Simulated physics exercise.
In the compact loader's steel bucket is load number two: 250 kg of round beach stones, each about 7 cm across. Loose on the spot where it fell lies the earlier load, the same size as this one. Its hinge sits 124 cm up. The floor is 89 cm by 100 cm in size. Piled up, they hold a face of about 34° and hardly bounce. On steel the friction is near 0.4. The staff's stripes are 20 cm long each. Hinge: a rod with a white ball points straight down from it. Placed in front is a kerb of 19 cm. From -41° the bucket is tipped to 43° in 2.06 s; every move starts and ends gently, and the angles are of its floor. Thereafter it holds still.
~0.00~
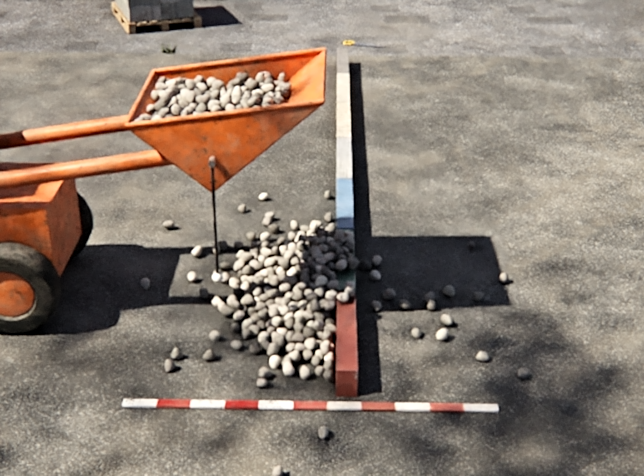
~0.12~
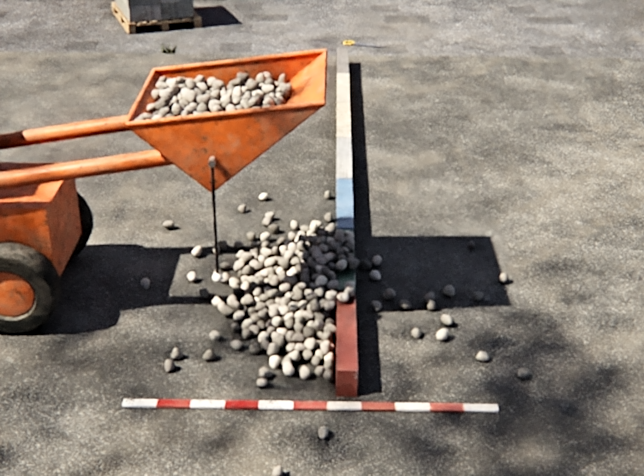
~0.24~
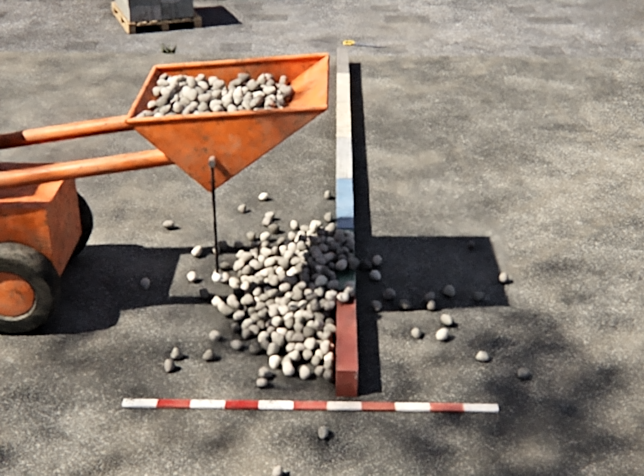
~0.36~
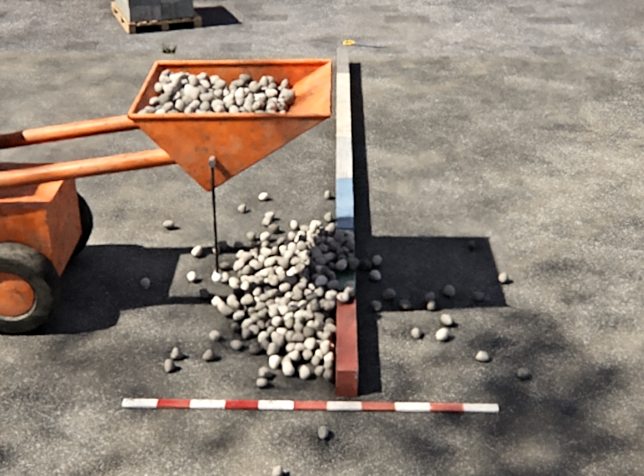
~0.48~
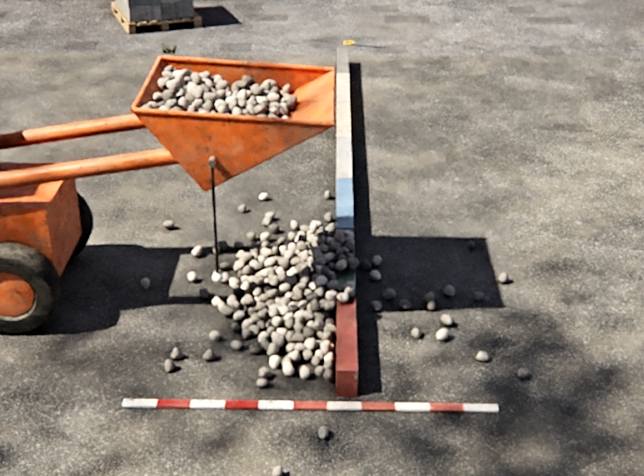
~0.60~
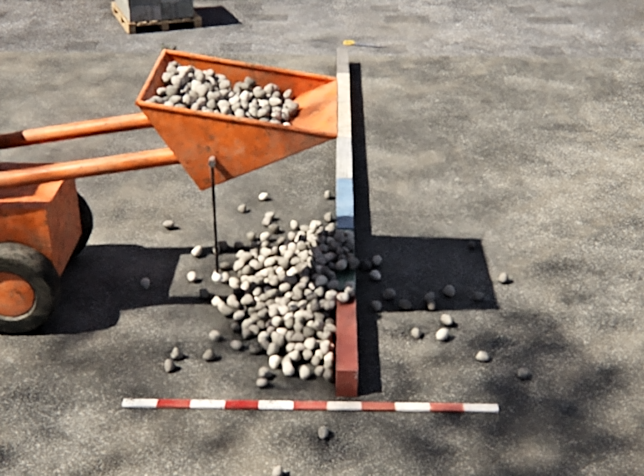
An orange loader's bucket, filled with grey stones, slowly tilted down toward its right-hand end while the stones shifted slightly inside, above a still pile of similar stones heaped against a low kerb.
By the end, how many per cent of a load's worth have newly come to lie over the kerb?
About 68 per cent have newly come to lie there.
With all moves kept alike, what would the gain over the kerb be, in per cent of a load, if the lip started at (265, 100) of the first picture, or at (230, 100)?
10 % and 0 %.
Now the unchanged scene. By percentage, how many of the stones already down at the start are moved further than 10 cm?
About 10 %.
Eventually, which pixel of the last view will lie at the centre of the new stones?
Roughly at pixel (384, 288).
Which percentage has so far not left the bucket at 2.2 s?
Near 10 per cent of the load is held.
After 1.5 s the floor is at 30°; in per cent of one load, 96 in the bucket, 100 on this side of the kerb, 4 over the kerb; the foremost stones are at (474, 309).
After 2.2 s the floor is at 43°; in per cent of one load, 9 in the bucket, 148 on this side of the kerb, 43 over the kerb; the foremost stones are at (487, 302).
After 2.5 s the floor is at 43°; in per cent of one load, 0 in the bucket, 132 on this side of the kerb, 68 over the kerb; the foremost stones are at (532, 299).
After 5.0 s the floor is at 43°; in per cent of one load, 0 in the bucket, 128 on this side of the kerb, 72 over the kerb; the foremost stones are at (570, 295). Net gain over the kerb, 68.
